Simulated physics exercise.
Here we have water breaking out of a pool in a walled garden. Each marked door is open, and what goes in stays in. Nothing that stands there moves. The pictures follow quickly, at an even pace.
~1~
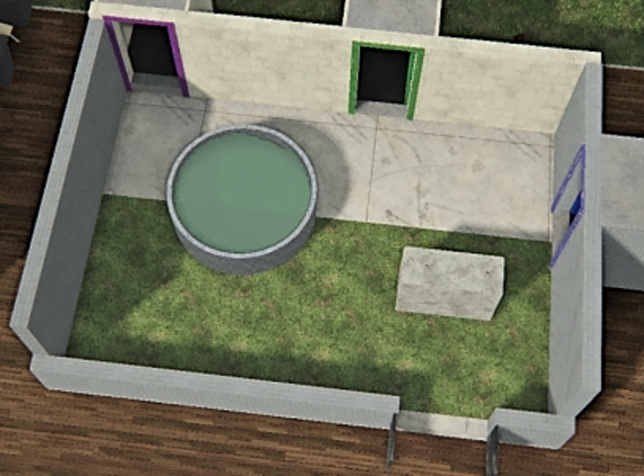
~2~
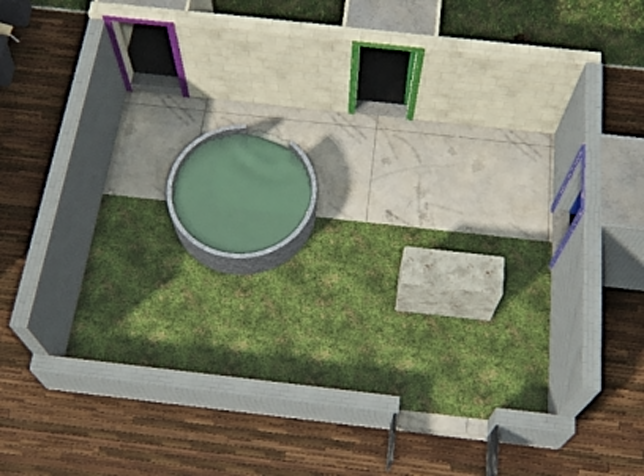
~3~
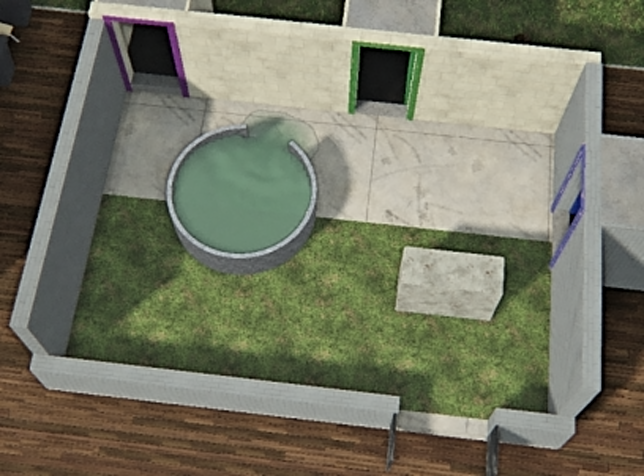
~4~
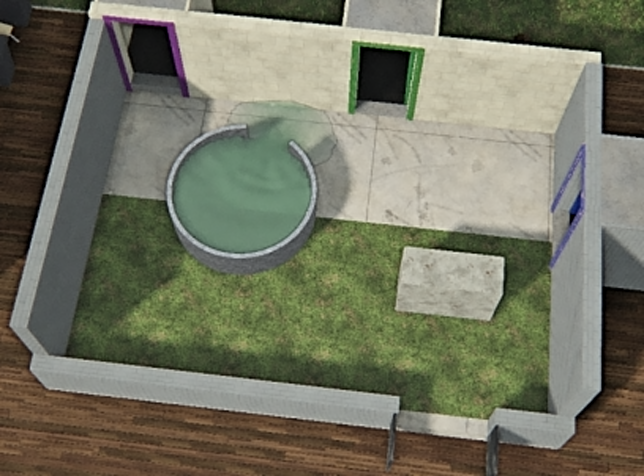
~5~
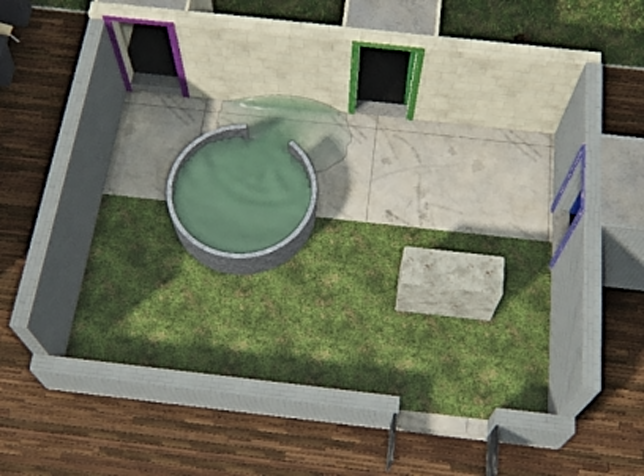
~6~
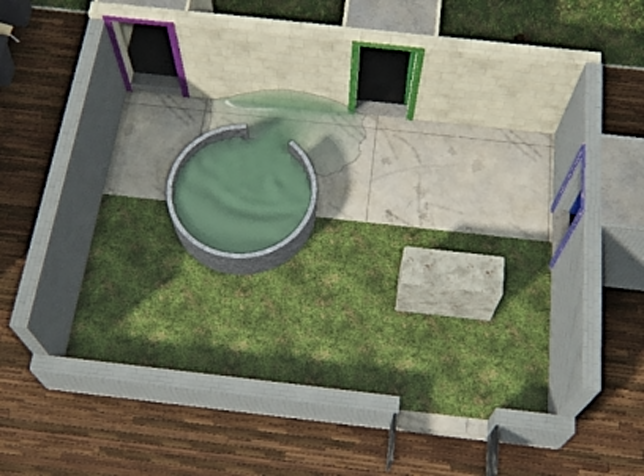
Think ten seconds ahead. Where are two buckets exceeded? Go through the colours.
One by one: The blue door stays under that; the green door takes more than that; the purple door stays under that.
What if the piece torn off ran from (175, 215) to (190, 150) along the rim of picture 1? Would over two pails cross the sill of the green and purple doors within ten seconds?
Then: Green lets less in; purple is over.
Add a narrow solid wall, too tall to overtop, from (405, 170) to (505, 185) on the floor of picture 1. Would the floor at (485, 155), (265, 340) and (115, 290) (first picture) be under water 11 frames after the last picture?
In turn: Wet, no water, dry.
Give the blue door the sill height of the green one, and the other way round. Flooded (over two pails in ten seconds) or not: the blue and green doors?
The blue door takes more; the green door is under.
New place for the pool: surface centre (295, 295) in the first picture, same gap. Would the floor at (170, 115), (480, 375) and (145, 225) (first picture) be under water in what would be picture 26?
In that order: Under water, clear, not flooded.
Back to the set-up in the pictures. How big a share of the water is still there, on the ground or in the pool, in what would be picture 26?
I make it 98 per cent.
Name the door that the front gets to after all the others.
Last comes the door marked blue.
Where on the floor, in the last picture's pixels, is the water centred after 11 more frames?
Roughly at (266, 183).
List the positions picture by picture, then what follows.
In the first frame, still water in the round pool at (242, 191).
In the second frame, the front is at a hidden place, out from the gap on the round pool's far side.
In the third frame, the front is at (261, 114), out from the gap on the round pool's far side.
In the fourth frame, the front is at (317, 111), out from the gap on the round pool's far side.
In the fifth frame, the front is at (341, 113), out from the gap on the round pool's far side.
In the sixth frame, water pours out on the round pool's far side and has run to (362, 116).
A moment on, water covers 15 % of the floor; the blue door not reached, the green door under two buckets in, the purple door wet at the sill, nothing in.
Next, water covers 30 % of the floor; the blue door not reached, the green door under two buckets in, the purple door wet at the sill, nothing in.
Then, water covers 50 % of the floor; the blue door wet at the sill, nothing in, the green door over two buckets in, the purple door wet at the sill, nothing in.
Later, water covers 75 % of the floor; the blue door wet at the sill, nothing in, the green door over two buckets in, the purple door wet at the sill, nothing in.
In the end, water covers 100 % of the floor; the blue door wet at the sill, nothing in, the green door over two buckets in, the purple door wet at the sill, nothing in.
